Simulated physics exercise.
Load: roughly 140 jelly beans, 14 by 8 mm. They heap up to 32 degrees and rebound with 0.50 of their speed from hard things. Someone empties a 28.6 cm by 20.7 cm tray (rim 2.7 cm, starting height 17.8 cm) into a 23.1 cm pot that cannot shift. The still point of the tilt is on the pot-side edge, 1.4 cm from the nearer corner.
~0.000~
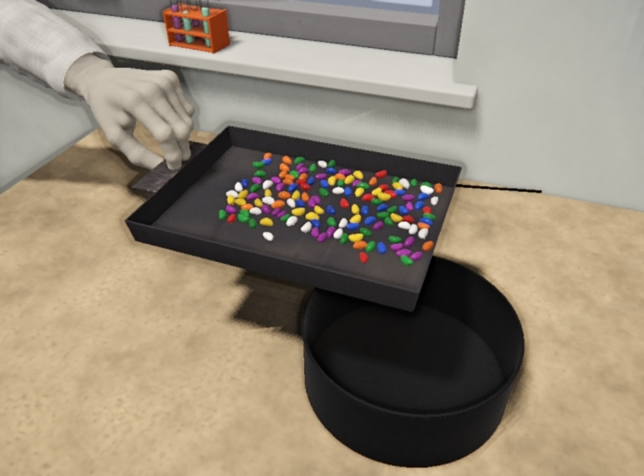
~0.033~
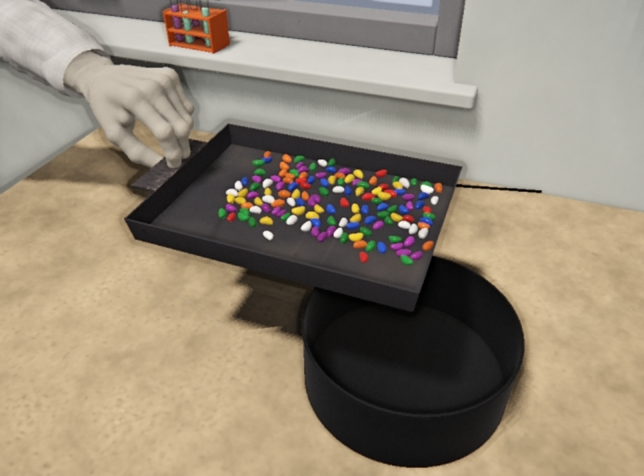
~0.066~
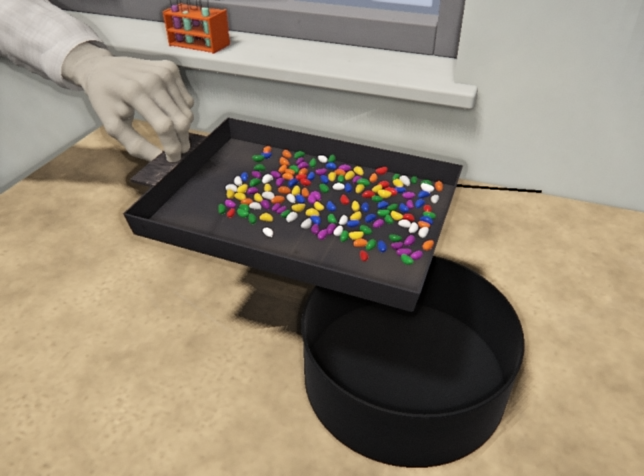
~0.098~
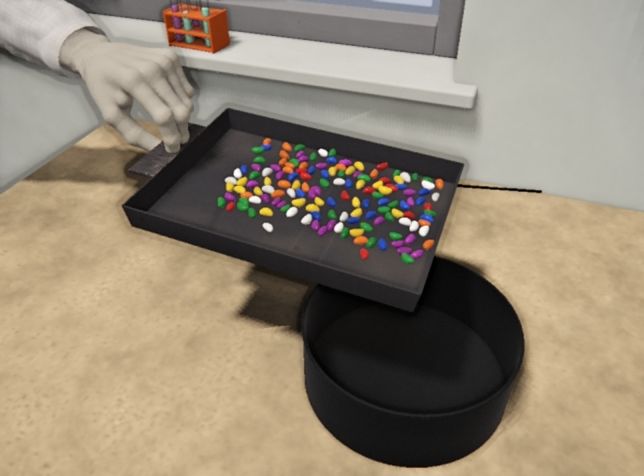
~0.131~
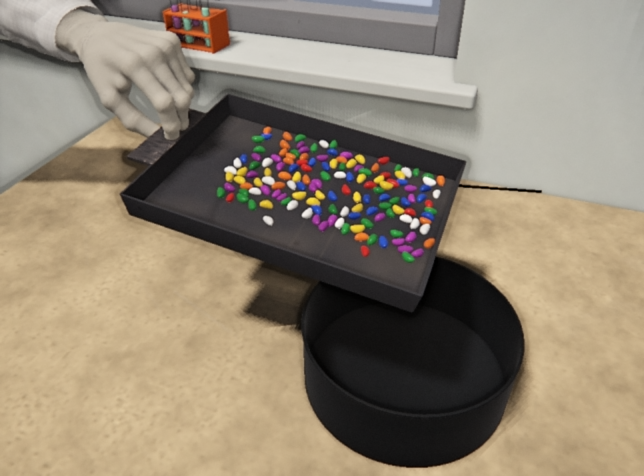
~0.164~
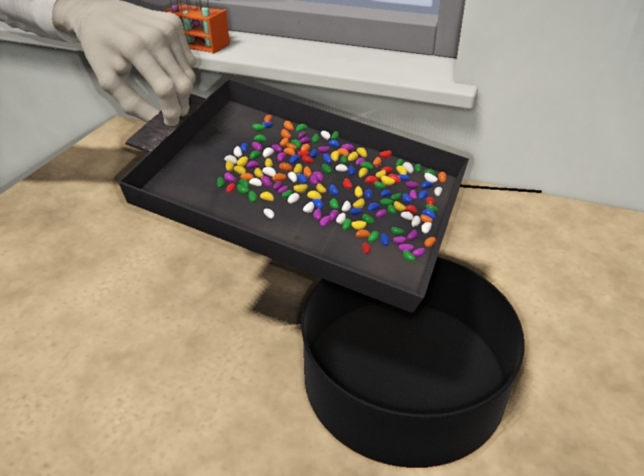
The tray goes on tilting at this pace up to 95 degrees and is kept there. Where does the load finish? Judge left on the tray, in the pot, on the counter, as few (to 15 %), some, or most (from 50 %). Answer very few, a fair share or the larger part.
Left on the tray: Very few; in the pot: The larger part; on the counter: A fair share.
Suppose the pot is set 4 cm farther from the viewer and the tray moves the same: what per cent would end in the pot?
It would be near 15 per cent.
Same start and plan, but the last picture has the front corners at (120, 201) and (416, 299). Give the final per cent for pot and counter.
Pot 15, counter 85.
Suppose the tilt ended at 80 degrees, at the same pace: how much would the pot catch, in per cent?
Then about 30 per cent.
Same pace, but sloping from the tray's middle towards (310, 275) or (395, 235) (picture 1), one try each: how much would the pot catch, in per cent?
Some 35 and 60 per cent.
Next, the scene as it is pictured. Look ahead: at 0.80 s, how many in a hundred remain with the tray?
Roughly 80 per cent.
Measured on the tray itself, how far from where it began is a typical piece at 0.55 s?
Roughly 7 cm.
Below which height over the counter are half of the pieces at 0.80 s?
About 20 cm.
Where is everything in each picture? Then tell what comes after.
Tray tilt 0 degrees, front corners at (130, 219) and (415, 289); middle of the pieces at (344, 204); pot at (411, 322), in the first frame.
Tray tilt 0 degrees, front corners at (130, 218) and (415, 289); middle of the pieces at (344, 203), in the second frame.
Tray tilt 2 degrees, front corners at (129, 212) and (416, 289); middle of the pieces at (345, 201), in the third frame.
Tray tilt 4 degrees, front corners at (127, 204) and (417, 290), lowest corner right front; middle of the pieces at (345, 197), in the fourth frame.
Tray tilt 8 degrees, front corners at (126, 193) and (418, 291), lowest corner right front; middle of the pieces at (346, 191), in the fifth frame.
Tray tilt 11 degrees, front corners at (124, 181) and (420, 293), lowest corner right front; middle of the pieces at (347, 185); pot at (411, 322). Its pace works out near 105 degrees a second, in the sixth frame.
Then, at 0.55 s, tilt 52 degrees; the tray holds 100 %, the pot 0 %.
After 0.80 s, tilt 78 degrees; the tray holds 80 %, the pot 0 %.
After 1.17 s, tilt 95 degrees; the tray holds 20 %, the pot 50 %.
By 2.3 s all is still; tray 5 %, pot 70 %, counter 25 %.
